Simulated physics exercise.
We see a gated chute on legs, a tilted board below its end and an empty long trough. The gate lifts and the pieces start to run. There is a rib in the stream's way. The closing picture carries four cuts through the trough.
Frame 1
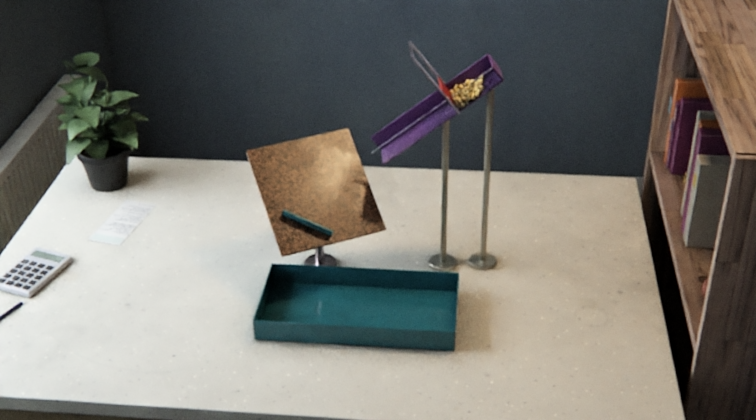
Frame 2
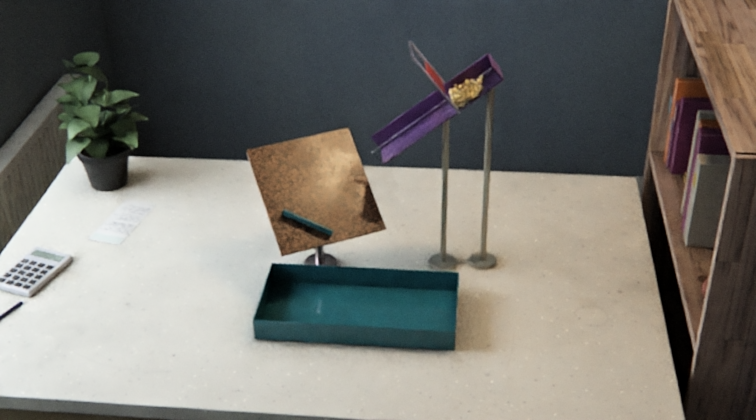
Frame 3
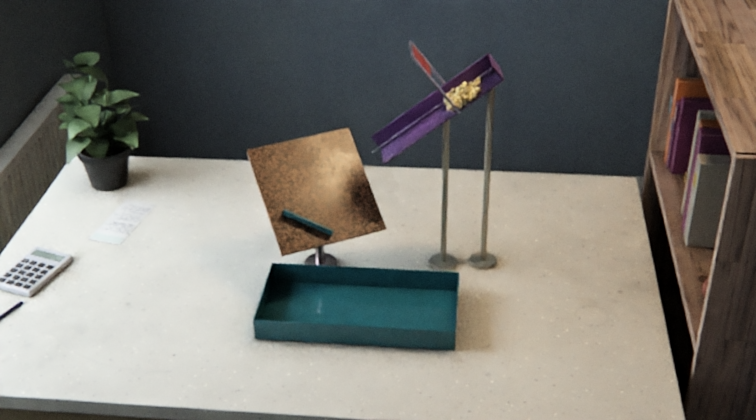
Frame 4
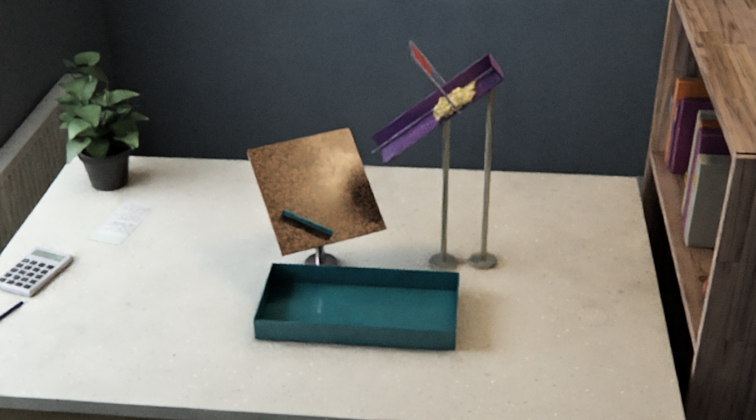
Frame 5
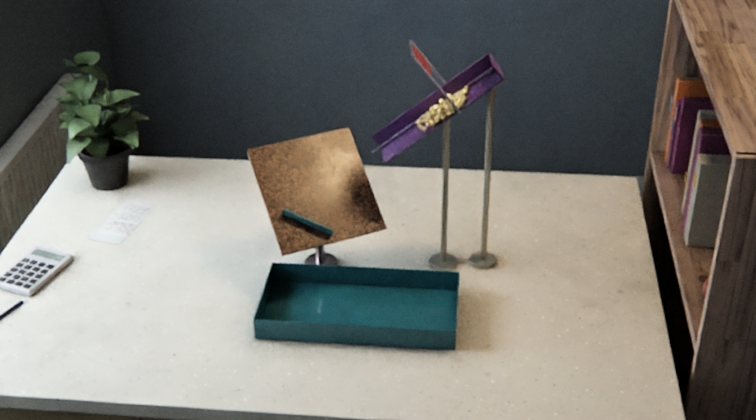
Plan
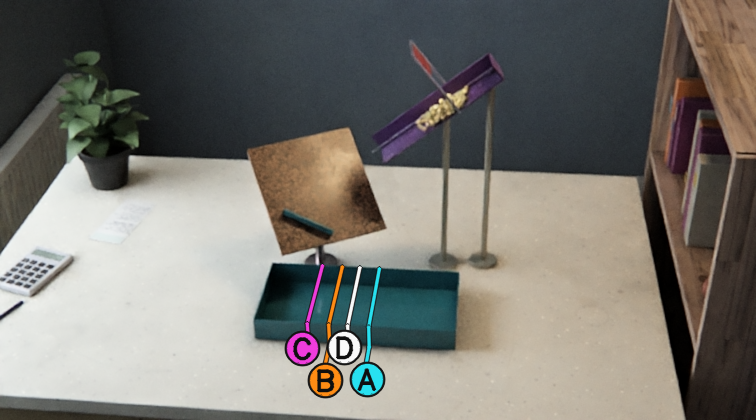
A pale tabletop against a dark grey wall is seen from above at an angle, by a camera that stays still. A purple chute on two thin metal legs holds yellowish pieces behind a reddish gate at right, with a tilted brown board bearing a small green rib to its left, an empty teal trough in front, and a plant and calculator at far left. The gate lifts, and the pieces slide down the chute leftward, spreading into a longer strip.
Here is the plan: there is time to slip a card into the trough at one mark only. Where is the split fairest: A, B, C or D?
It is D.
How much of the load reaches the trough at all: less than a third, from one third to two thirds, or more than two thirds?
More than two thirds.
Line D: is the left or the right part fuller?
The right side.
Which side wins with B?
The right side.
On the marked copy, line A crosses the front rim at (368, 326); line B crosses the front rim at (328, 324); line C crosses the front rim at (307, 322); line D crosses the front rim at (347, 325).
If A is chosen, of what is caught, nearly all on the left of the divider, a small part on the right.
If B is chosen, of what is caught, a small part on the left of the divider, nearly all on the right.
If C is chosen, of what is caught, a stray few on the left of the divider, nearly all on the right.
If D is chosen, of what is caught, about a third on the left of the divider, about two thirds on the right.
